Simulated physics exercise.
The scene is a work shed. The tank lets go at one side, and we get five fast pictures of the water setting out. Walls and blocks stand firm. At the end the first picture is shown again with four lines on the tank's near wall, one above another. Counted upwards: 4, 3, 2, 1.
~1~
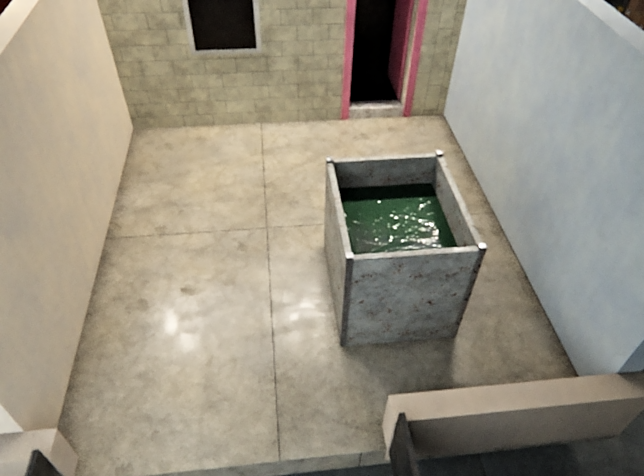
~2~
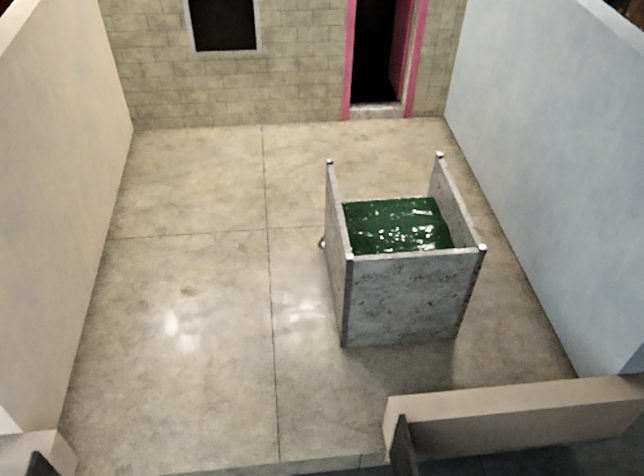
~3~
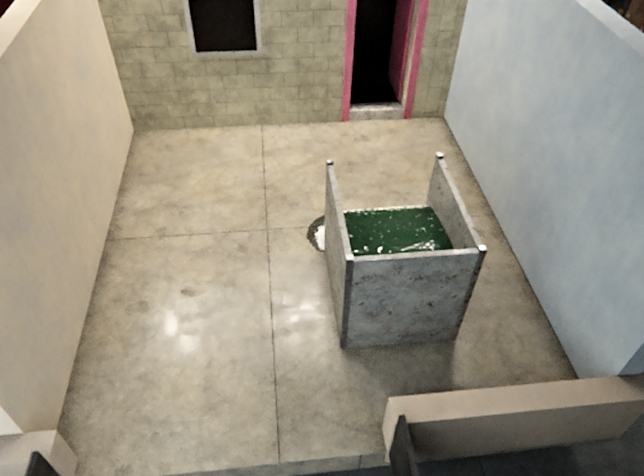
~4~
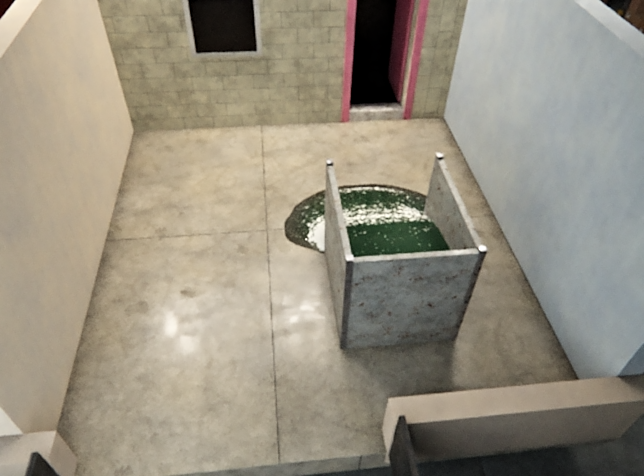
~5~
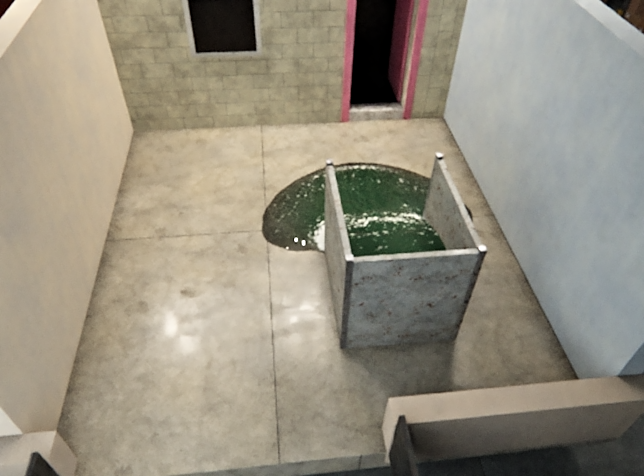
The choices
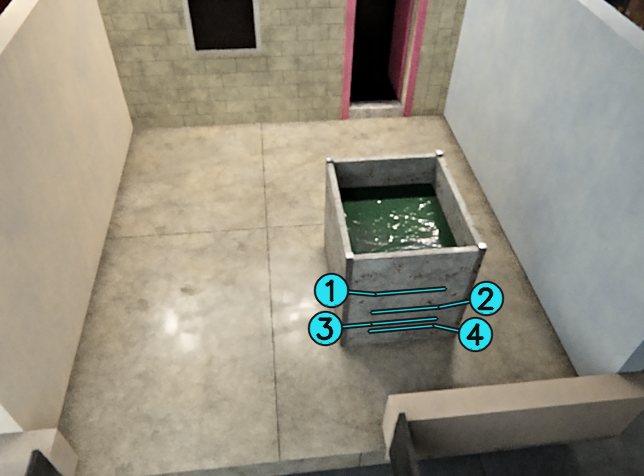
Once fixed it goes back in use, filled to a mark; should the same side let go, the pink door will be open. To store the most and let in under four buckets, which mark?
I would pick line 2.
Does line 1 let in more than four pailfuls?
Yes.
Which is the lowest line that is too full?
Line 1.
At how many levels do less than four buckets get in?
Three of the four.
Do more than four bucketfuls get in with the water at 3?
No.
On the marked copy, 1 at (410, 291); 2 at (406, 309); 3 at (403, 321); 4 at (402, 328); from the bottom up 4, 3, 2, 1.
If 1 is chosen, about 9 bucketfuls get in.
If 2 is chosen, a bucket or two gets in.
If 3 is chosen, nothing gets over.
If 4 is chosen, nothing gets over.
